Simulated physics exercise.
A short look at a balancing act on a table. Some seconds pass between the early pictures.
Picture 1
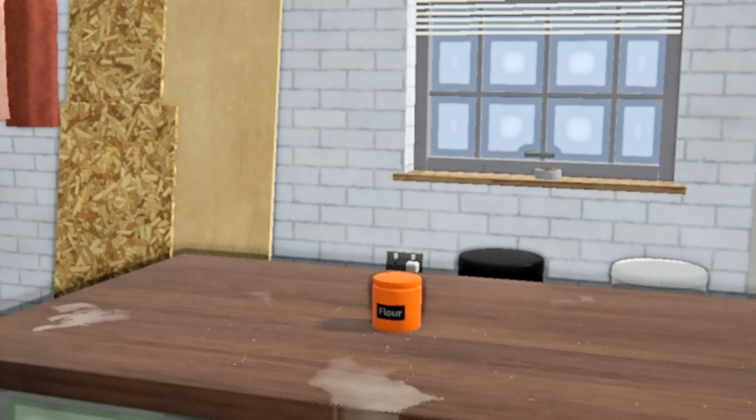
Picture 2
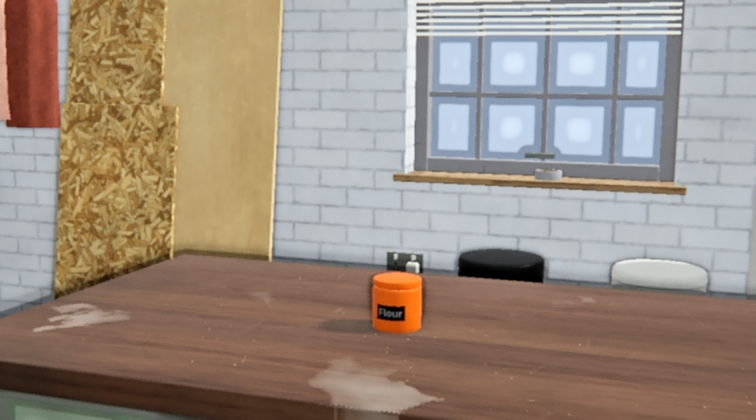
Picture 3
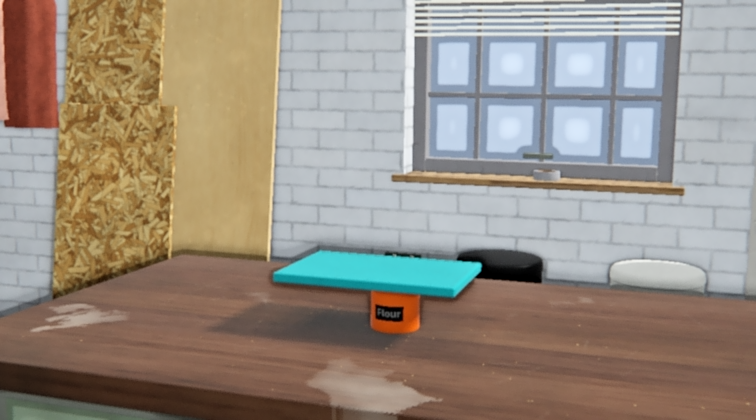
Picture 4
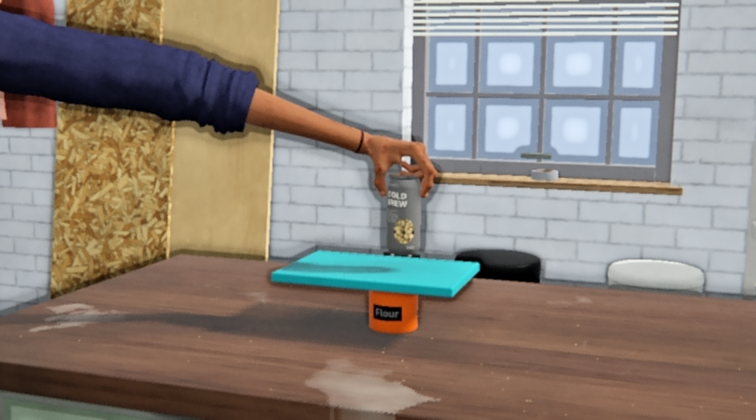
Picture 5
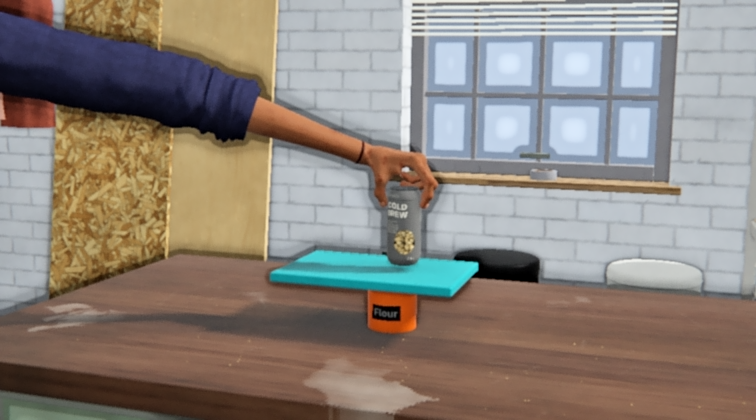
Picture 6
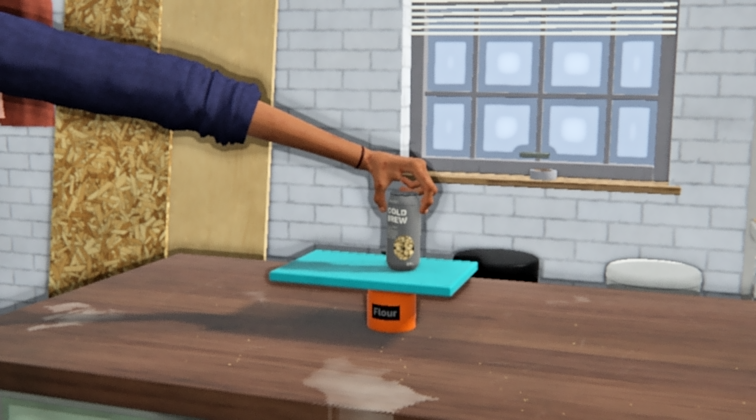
The clip shows an orange flour container on a wooden table, then a turquoise lid resting across its top. An arm reaches in from the left and lowers a grey can onto the lid, keeping hold of it.
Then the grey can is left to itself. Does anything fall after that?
It stays up.
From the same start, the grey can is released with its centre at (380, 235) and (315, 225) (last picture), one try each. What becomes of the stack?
In the first case it keeps its balance; in the second case it comes apart.
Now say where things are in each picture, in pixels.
The last thing is not in view yet, in the first frame.
The last thing is not in view yet, in the second frame.
The last thing is not in view yet; turquoise lid (380, 272), in the third frame.
Still above its spot; grey can (403, 215); turquoise lid (379, 272), in the fourth frame.
Still above its spot; grey can (404, 226); turquoise lid (377, 272), in the fifth frame.
Set down, still held; grey can (403, 231); turquoise lid (377, 271), in the sixth frame.
Then, 0.40 s later than the last frame, things are still on the move.
Then, 1.10 s later than the last frame, all is still.
Then, 1.60 s later than the last frame, grey can resting near (404, 232).
When it is over, all 3 as before. End places, in pixels of the last picture, grey can near (404, 232). The stack keeps its balance.
